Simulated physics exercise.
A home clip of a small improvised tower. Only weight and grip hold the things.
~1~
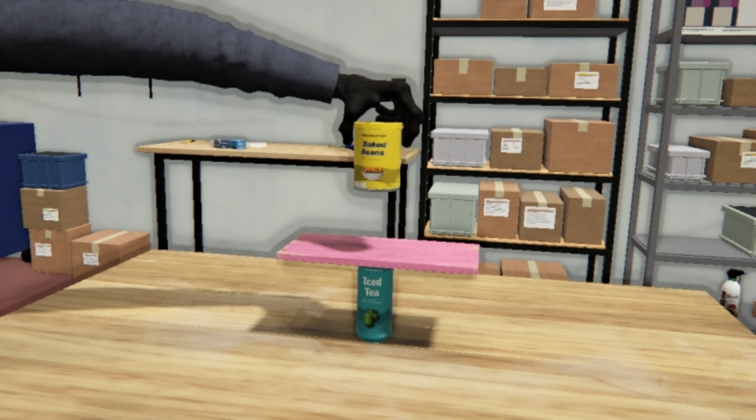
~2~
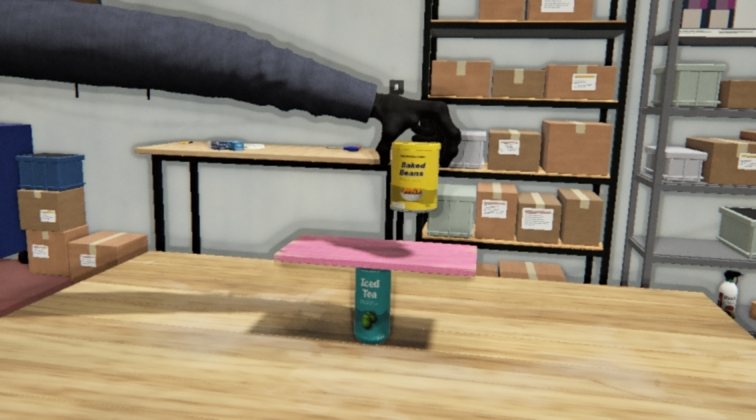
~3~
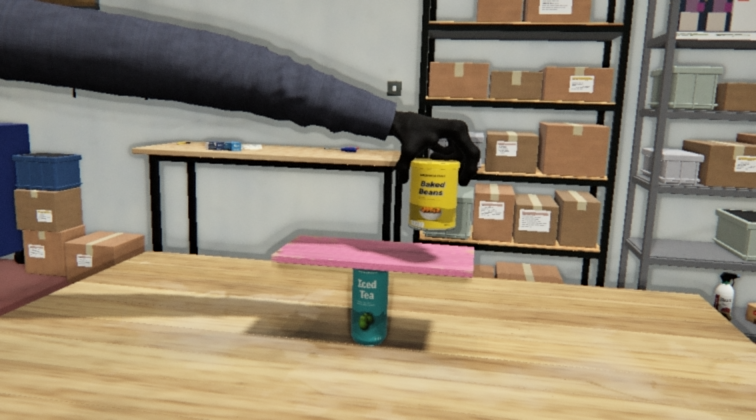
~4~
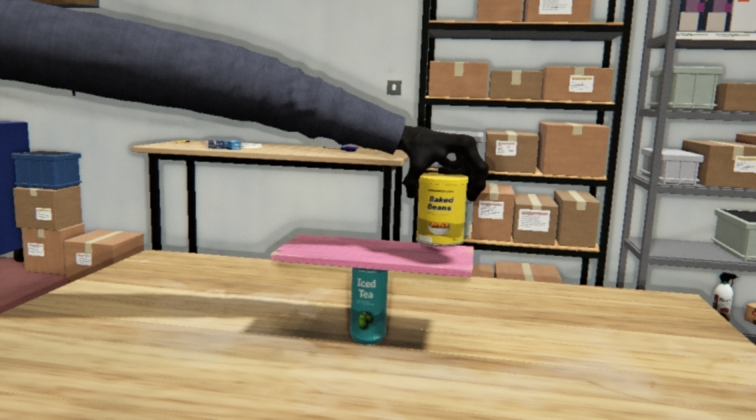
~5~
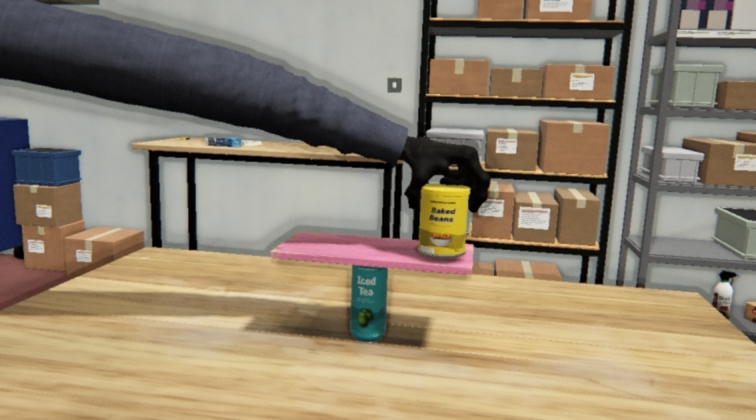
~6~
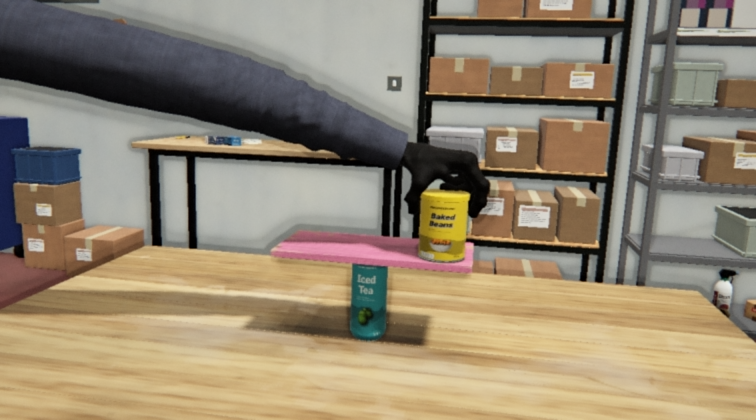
A gloved hand moves a yellow tin right and lowers it onto a pink board.
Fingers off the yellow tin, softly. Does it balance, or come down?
The stack gives way.
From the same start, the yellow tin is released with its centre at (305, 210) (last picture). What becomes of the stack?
Then it loses its balance.
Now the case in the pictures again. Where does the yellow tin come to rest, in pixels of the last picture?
At about (483, 345).
Then, 0.40 s after the last picture, yellow tin now fallen; pink board tipped 70° from how it was.
Then, 0.60 s after the last picture, pink board on its side.
Then, 1.10 s after the last picture, pink board now fallen.
At rest, fallen, pink board and yellow tin; turquoise can in place. Seen from the same camera at the end, yellow tin near (483, 345). The stack loses its balance.
